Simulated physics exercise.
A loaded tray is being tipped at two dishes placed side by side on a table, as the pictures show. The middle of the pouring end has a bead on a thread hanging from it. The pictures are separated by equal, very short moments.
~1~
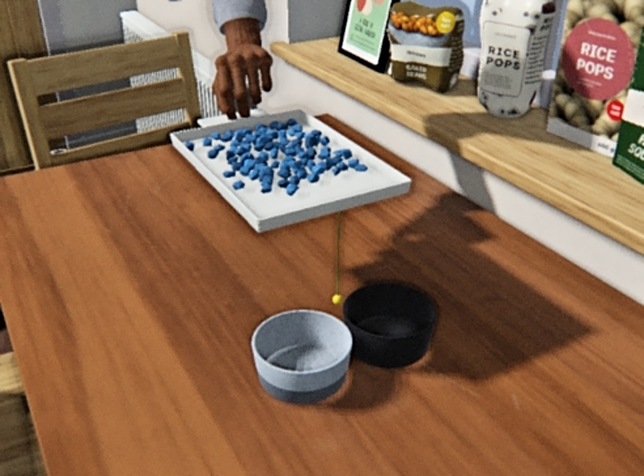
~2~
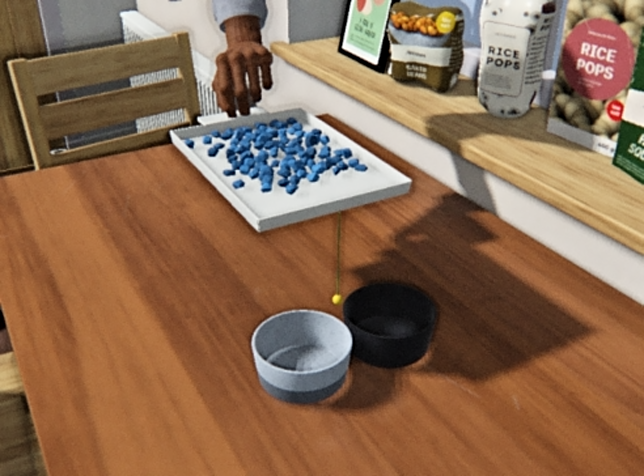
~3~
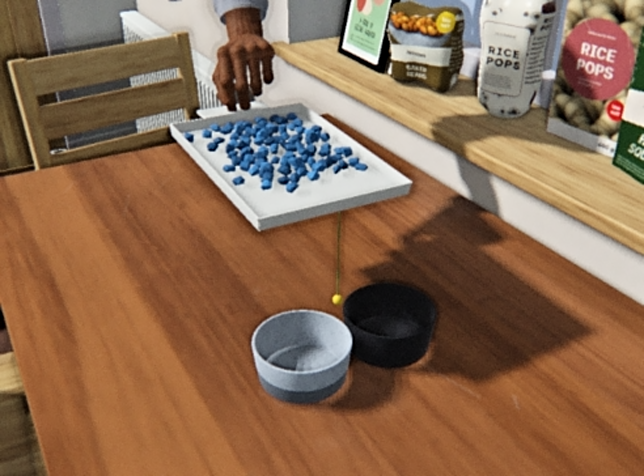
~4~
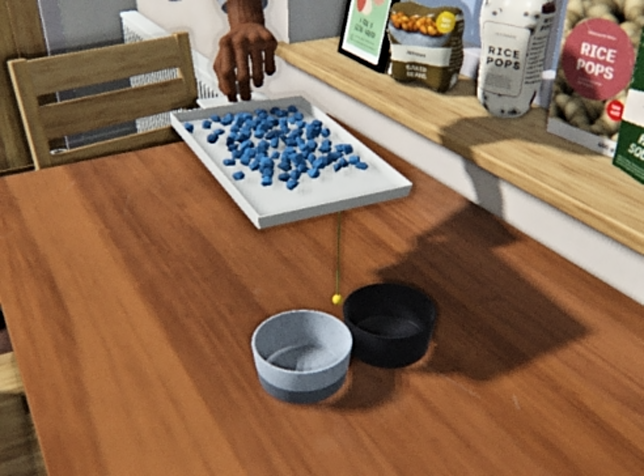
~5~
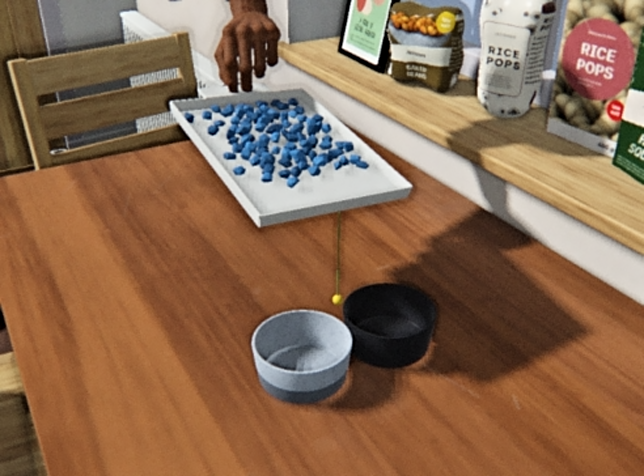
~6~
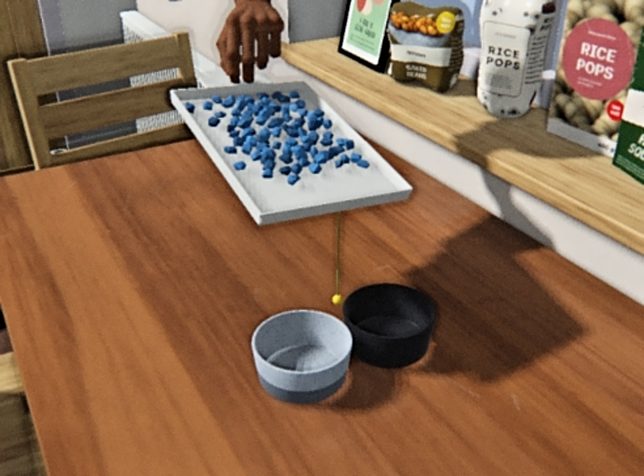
A hand at the far end of a white tray of blue stones slowly raised that end a little, tilting the tray slightly toward the gray and black dishes on the wooden table.
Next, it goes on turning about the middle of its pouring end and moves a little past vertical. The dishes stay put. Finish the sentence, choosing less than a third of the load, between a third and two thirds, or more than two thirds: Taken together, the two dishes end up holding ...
Taken together, the two dishes end up holding more than two thirds of the load.
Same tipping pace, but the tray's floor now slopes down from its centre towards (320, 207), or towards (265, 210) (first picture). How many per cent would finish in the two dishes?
80 % then 70 %, roughly.
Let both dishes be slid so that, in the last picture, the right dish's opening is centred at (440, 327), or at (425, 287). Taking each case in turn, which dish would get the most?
The rightmost dish, then the rightmost dish.
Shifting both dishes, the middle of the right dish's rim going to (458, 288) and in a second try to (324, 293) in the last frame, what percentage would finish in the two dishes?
80 % and 0 %.
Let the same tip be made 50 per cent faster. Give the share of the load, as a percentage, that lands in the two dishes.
Expected result: Around 80 per cent.
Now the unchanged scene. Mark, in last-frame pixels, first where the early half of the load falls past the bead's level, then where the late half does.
The opening part goes through (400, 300); what follows goes through (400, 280).
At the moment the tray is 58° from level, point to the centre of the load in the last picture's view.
The load is centred near (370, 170).
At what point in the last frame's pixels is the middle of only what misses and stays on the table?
Roughly pixel (470, 306).
Just after the last frame, tray tipped steeply; almost all on the tray; just a few in the right dish; just a few outside both; just a few in the air.
A moment on, tray tipped right over; roughly a third on the tray; roughly a third in the right dish; about a tenth outside both; roughly a quarter in the air.
Further on, tray tipped past a quarter turn; just a few in the left dish; the larger part in the right dish; roughly a quarter outside both.
When it is over, tray tipped past a quarter turn; just a few in the left dish; the larger part in the right dish; roughly a quarter outside both.
